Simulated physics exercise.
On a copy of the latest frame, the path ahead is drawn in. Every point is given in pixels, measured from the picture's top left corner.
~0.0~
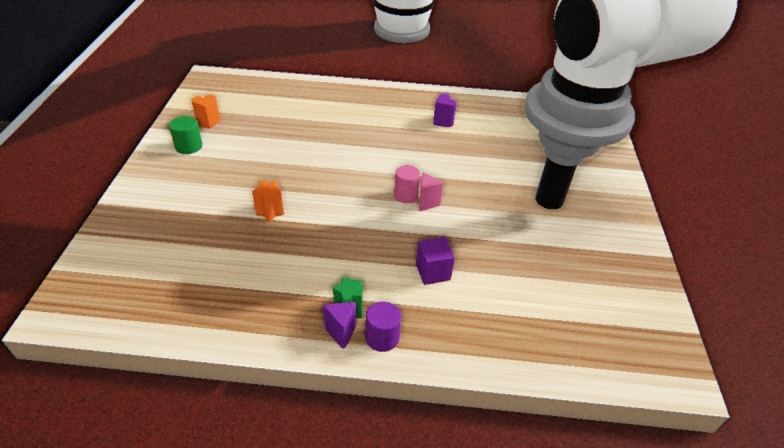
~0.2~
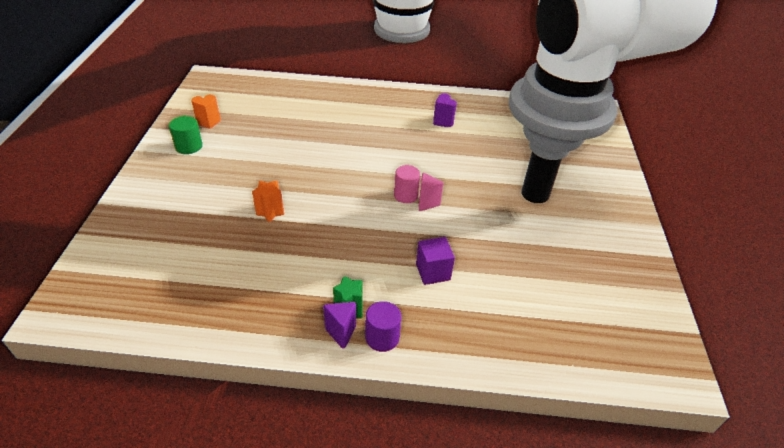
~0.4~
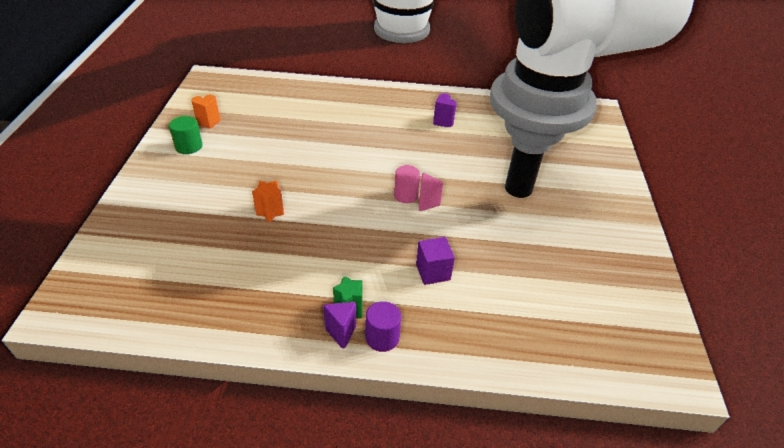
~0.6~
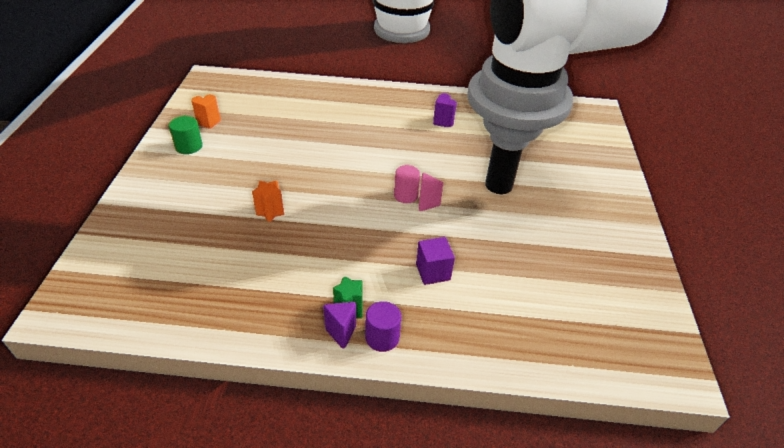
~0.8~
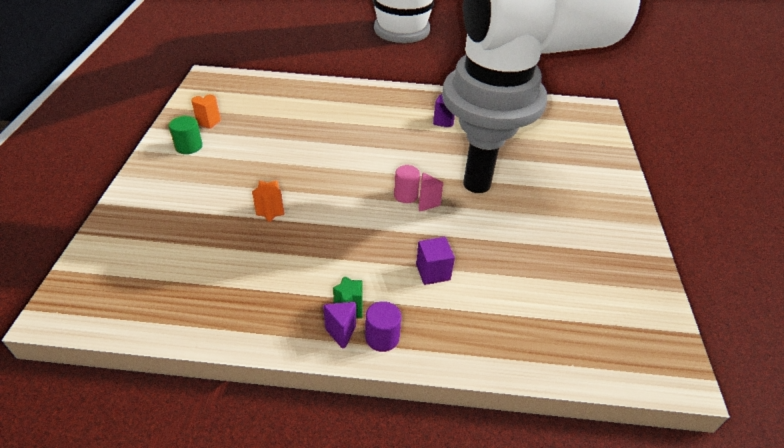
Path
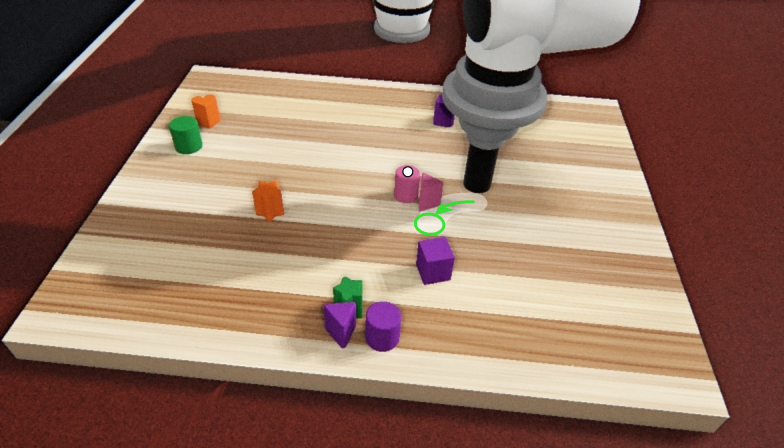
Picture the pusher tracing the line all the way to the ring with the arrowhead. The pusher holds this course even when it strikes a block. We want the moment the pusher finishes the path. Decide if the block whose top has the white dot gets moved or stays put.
In the end it has not been moved.
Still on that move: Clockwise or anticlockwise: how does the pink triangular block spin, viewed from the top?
From above, the pink triangular block will be seen to turn clockwise.
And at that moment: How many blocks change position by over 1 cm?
The number is one.
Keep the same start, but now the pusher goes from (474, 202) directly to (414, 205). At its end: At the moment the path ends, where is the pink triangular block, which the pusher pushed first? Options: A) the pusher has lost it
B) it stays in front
I'll go with B - it stays in front.
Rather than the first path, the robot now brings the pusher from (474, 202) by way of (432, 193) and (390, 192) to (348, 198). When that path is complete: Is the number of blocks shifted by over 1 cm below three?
My answer is yes.
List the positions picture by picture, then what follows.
The first picture shows pusher tip (549, 200); block tops, pink cylinder (408, 172); pink triangular block (429, 180).
The second picture shows pusher (535, 194); blocks unchanged.
The third picture shows pusher (519, 189); blocks unchanged.
The fourth picture shows pusher (499, 186); blocks unchanged.
The fifth picture shows pusher (477, 185); pink cylinder (408, 172); pink triangular block (429, 180).
Path on the board, from (474, 202) via (454, 203) and (438, 211), ending at (430, 224); the dot is on the pink cylinder.
On the path given first. Halfway along, pusher (447, 190); pink triangular block (423, 182), turned 30° clockwise.
At the end, pusher (432, 207); pink cylinder in place; pink triangular block (416, 186), turned 90° clockwise.
